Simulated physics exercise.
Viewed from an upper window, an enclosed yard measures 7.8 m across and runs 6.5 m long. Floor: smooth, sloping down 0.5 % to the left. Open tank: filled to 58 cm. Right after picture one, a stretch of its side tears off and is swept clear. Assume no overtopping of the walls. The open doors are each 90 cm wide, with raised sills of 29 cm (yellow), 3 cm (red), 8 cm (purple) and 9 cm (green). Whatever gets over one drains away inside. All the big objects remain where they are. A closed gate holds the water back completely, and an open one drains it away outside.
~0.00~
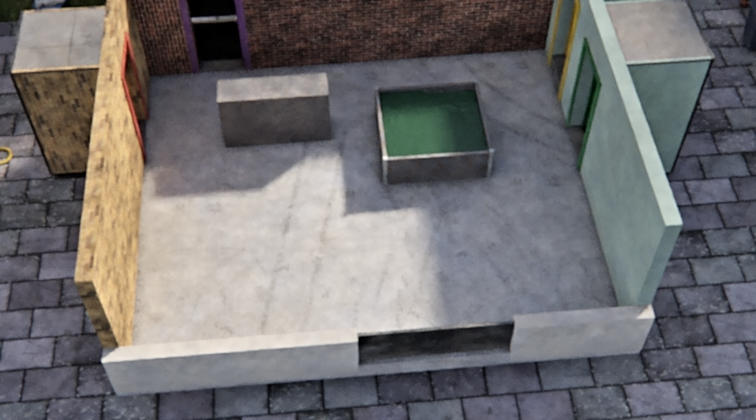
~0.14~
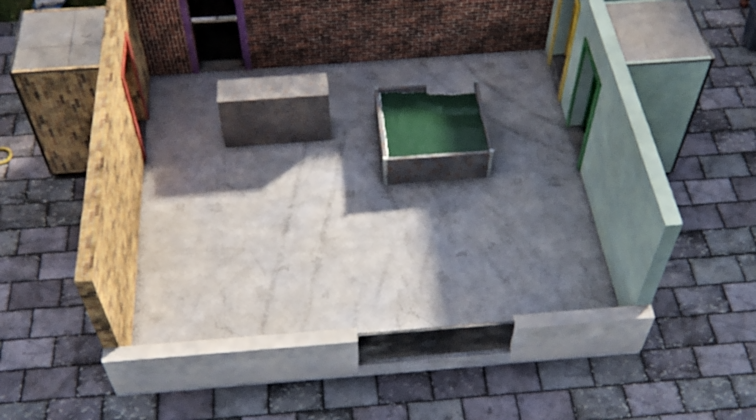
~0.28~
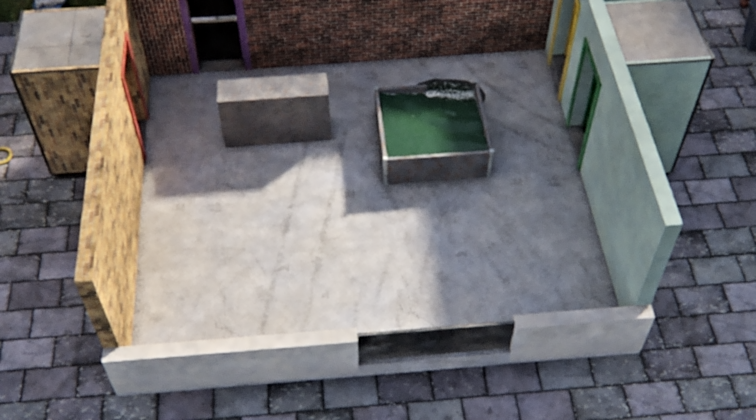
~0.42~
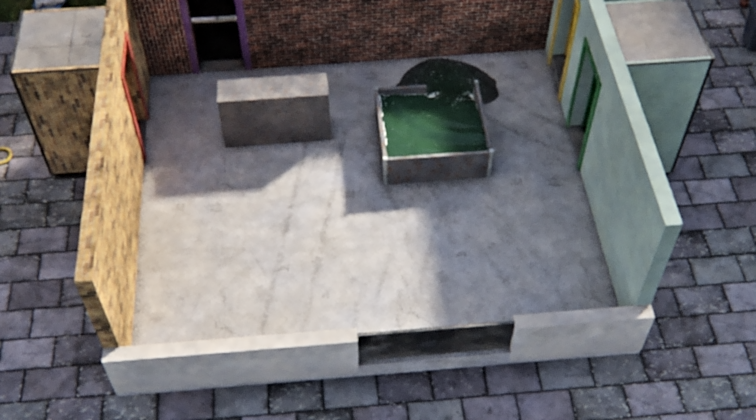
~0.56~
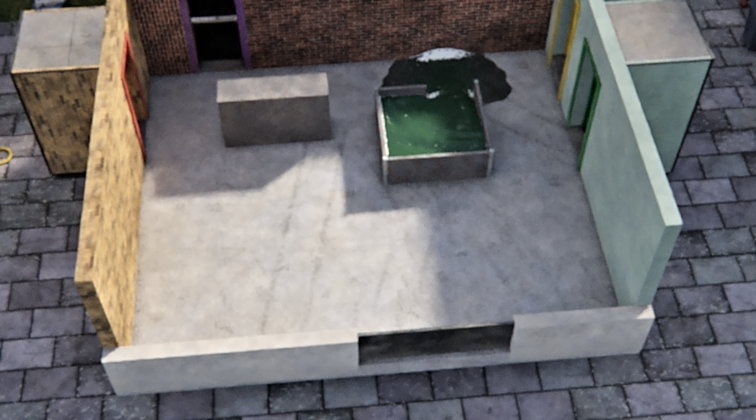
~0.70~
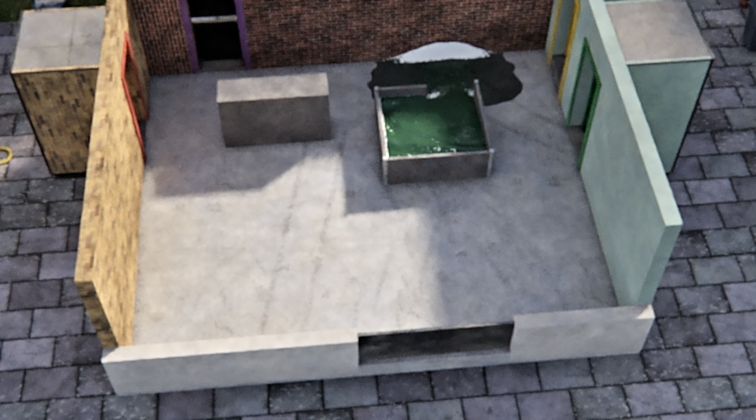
In the video, an open tank of green water stands in a walled yard beside a grey block; its far side gives way, and water pours out behind it, spreading across the floor in a widening dark puddle near the brick wall.
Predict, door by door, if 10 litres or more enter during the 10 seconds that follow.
Result: The yellow door remains within the limit. The red door breaks the limit. The purple door remains within the limit. The green door remains within the limit.
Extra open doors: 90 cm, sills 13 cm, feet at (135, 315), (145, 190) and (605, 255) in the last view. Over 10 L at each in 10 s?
So, in the order given, it's shy of the mark, then shy of the mark, then shy of the mark.
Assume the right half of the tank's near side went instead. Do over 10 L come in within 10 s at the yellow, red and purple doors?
Result: Yellow limit not passed, red limit not passed, purple limit not passed.
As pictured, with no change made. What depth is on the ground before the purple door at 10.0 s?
About 5.0 cm.
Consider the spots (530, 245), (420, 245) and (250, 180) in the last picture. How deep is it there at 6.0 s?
About 3, 1 and 0 cm respectively.
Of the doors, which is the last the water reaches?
Door: Red.
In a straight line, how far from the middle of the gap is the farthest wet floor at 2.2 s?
4.4 m.
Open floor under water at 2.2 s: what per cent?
Covered: Roughly 20 %.
After 1.4 s water covers 10 % of the floor and is deepest (38 cm) near (444, 64); yellow door not reached, red door not reached, purple door not reached, green door not reached.
After 2.2 s water covers 20 % of the floor and is deepest (35 cm) near (532, 52); yellow door 23 cm at the sill, 0 L in, red door not reached, purple door not reached, green door 2 cm at the sill, 0 L in.
After 3.5 s water covers 35 % of the floor and is deepest (22 cm) near (523, 52); yellow door 17 cm at the sill, 1 L in, red door 3 cm at the sill, 0 L in, purple door 3 cm at the sill, 0 L in, green door 5 cm at the sill, 0 L in.
After 6.0 s water covers 55 % of the floor and is deepest (14 cm) near (444, 64); yellow door 11 cm at the sill, 1 L in, red door 8 cm at the sill, 48 L in, purple door 5 cm at the sill, 0 L in, green door 5 cm at the sill, 0 L in.
After 10.0 s water covers 80 % of the floor and is deepest (8 cm) near (444, 64); yellow door 6 cm at the sill, 1 L in, red door 6 cm at the sill, 98 L in, purple door 5 cm at the sill, 1 L in, green door 3 cm at the sill, 0 L in.
